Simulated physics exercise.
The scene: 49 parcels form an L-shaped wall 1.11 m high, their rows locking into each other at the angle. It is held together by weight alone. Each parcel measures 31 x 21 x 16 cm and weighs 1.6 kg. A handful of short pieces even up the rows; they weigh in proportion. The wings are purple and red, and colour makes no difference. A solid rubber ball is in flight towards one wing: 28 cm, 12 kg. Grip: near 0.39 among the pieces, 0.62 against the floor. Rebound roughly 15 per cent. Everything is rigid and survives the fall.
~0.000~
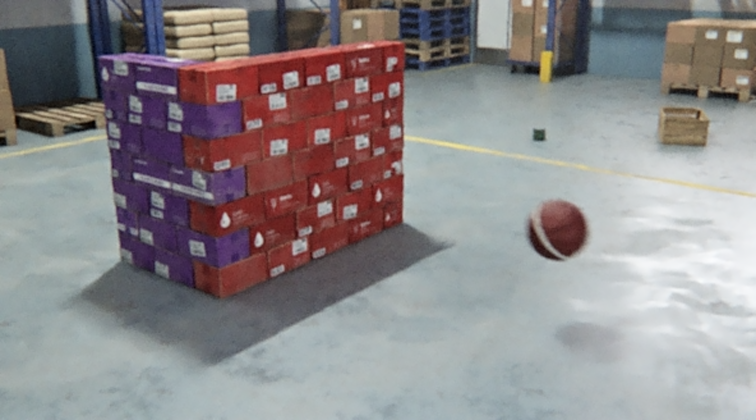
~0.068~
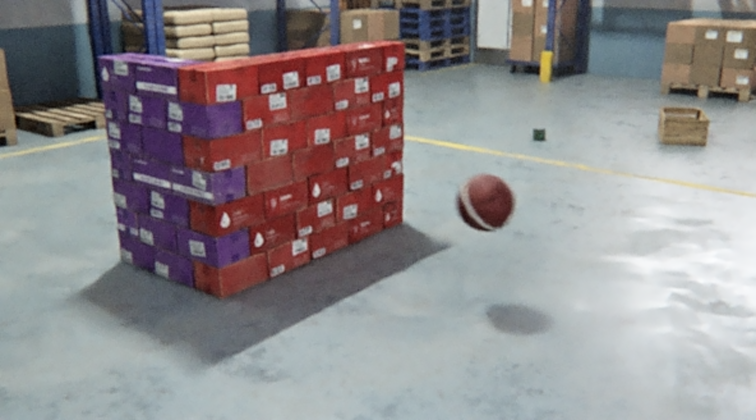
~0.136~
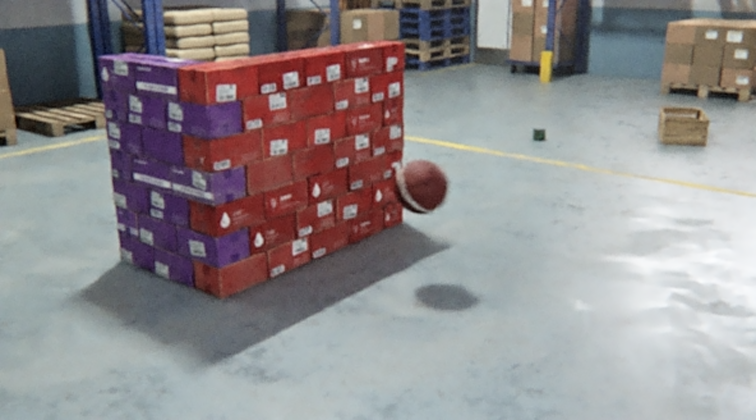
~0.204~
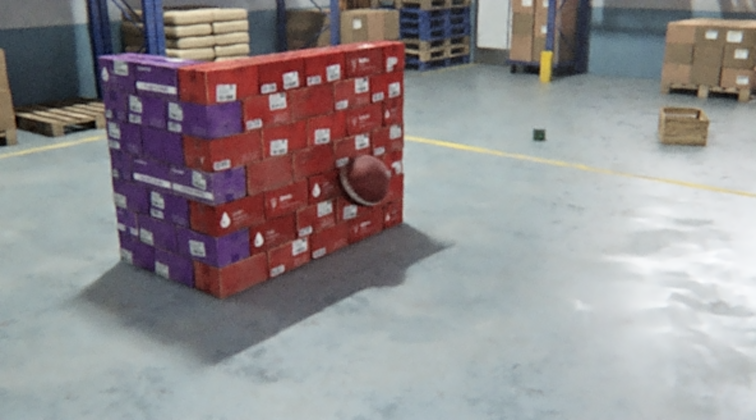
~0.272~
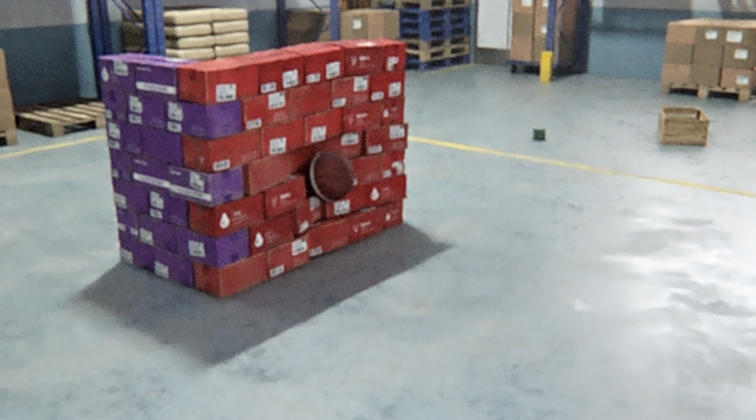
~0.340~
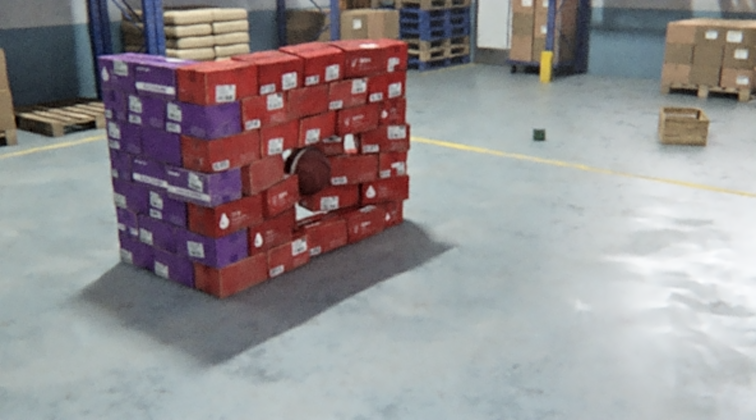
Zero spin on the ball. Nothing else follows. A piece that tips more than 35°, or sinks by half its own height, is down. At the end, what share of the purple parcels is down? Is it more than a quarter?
No.
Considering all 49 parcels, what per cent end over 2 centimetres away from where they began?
Shifted: 50 per cent.
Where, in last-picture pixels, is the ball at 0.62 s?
Near (239, 206).
Around 0.62 s, ball still moving; none of the 17 purple parcels down (8 of 49 in all colours); top purple parcel unmoved; top red parcel displaced 23 mm.
Around 1.68 s, ball still moving; none of the 17 purple parcels down (13 of 49 in all colours); top purple parcel unmoved; top red parcel displaced 22 mm.
Finally (3.7 s), ball rolling away; none of the 17 purple parcels down (14 of 49 in all colours); top purple parcel unmoved; top red parcel displaced 21 mm. That is 0 per cent. Seen by the last camera, middles, top purple parcel near (171, 78), top red parcel near (215, 82).
